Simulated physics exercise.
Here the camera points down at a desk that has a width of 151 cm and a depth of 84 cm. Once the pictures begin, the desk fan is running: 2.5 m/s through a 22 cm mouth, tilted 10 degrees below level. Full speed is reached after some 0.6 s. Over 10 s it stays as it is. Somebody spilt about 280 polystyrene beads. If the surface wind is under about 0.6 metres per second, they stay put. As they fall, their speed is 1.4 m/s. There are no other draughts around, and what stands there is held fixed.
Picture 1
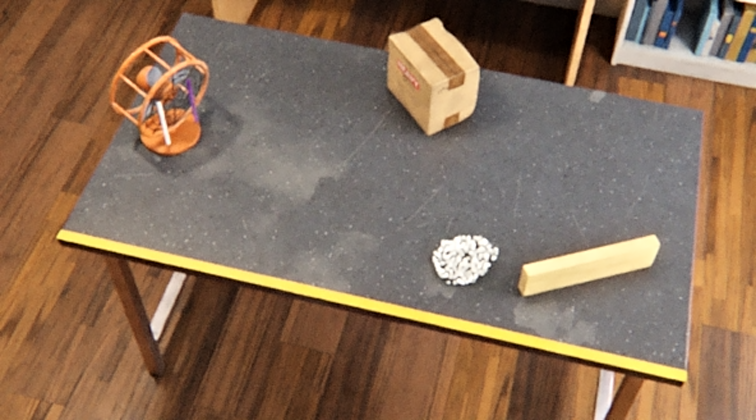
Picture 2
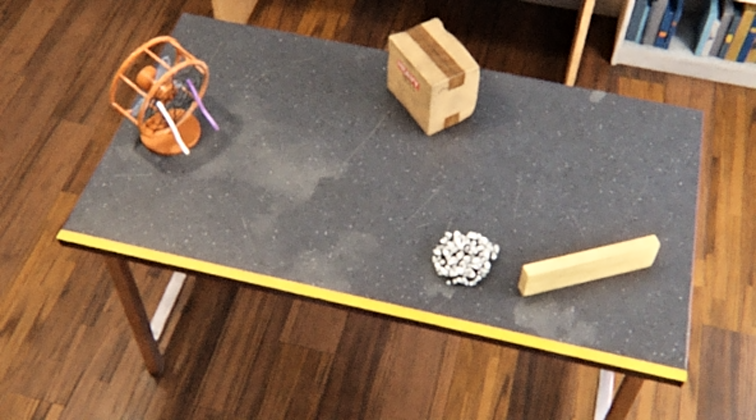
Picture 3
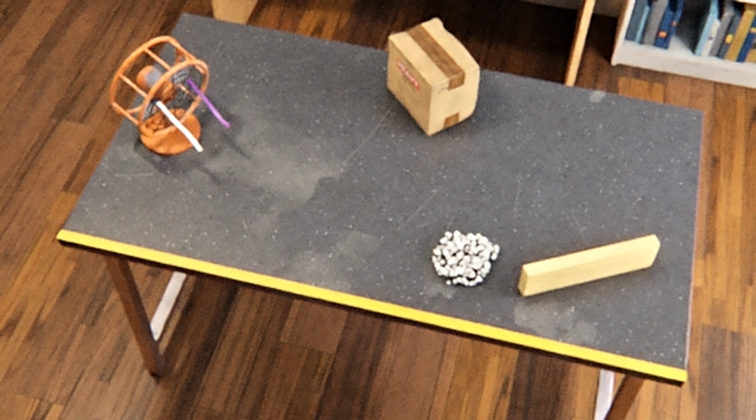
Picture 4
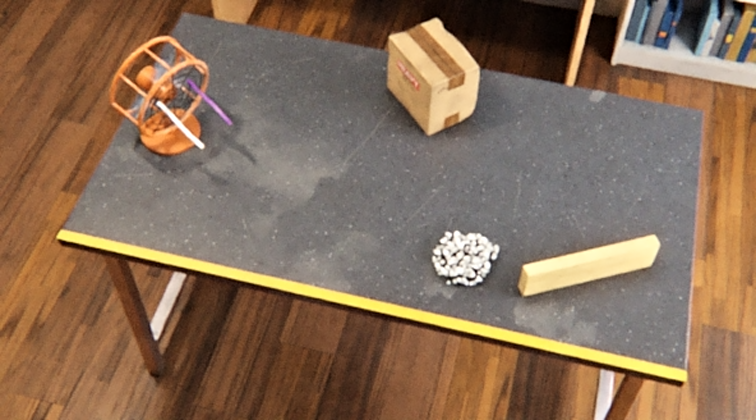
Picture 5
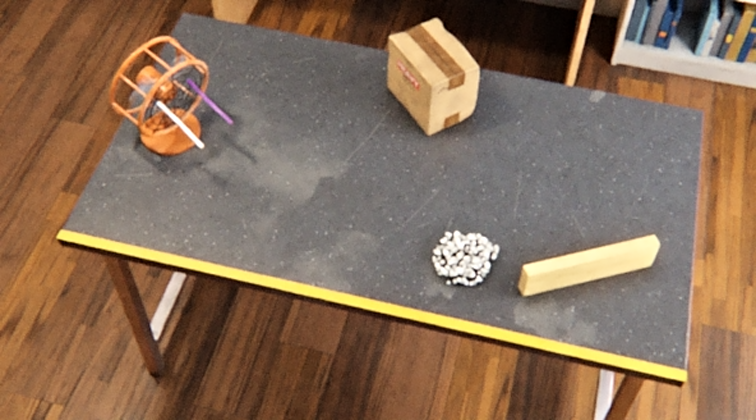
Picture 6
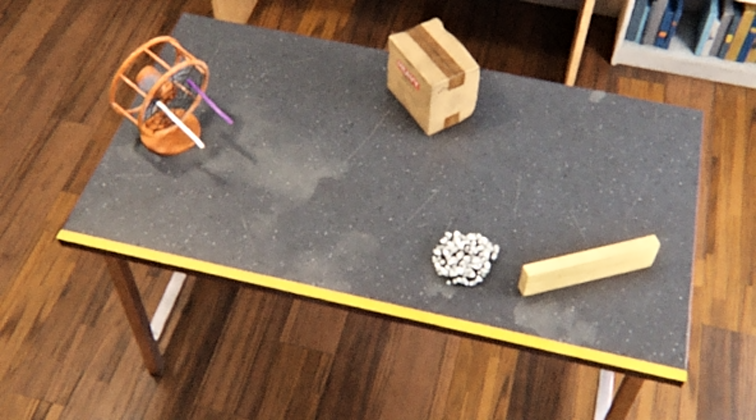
On a dark desk, an orange fan runs, its white and purple streamers lifting outward, while scattered white beads lie still.
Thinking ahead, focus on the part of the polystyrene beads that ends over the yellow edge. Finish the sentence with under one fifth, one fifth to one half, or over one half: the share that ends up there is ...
... one fifth to one half of the total.
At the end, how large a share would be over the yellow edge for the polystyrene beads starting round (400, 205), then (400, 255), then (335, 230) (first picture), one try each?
Taking the three spots in order, you'd get around 0 percent, 70 percent and 70 percent.
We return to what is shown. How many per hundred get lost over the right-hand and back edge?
Roughly 70 per cent at the right-hand edge and 0 per cent at the back edge.
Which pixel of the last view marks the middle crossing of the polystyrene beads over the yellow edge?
The halfway point of the crossings is around (586, 359) in the last picture.
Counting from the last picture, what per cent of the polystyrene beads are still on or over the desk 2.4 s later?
Some 10 per cent at that time.
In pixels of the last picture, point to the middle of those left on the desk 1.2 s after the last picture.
Roughly pixel (625, 253).
Then, 1.2 s after the last picture the count stands so, 32 % are over the yellow edge; the middle of those still in play is near (661, 252).
Then, 2.4 s after the last picture the count stands so, 33 % are over the yellow edge.
Then, 4.7 s after the last picture the count stands so, 34 % are over the yellow edge.
Then, 9.2 s after the last picture, at the end, 34 % are over the yellow edge.
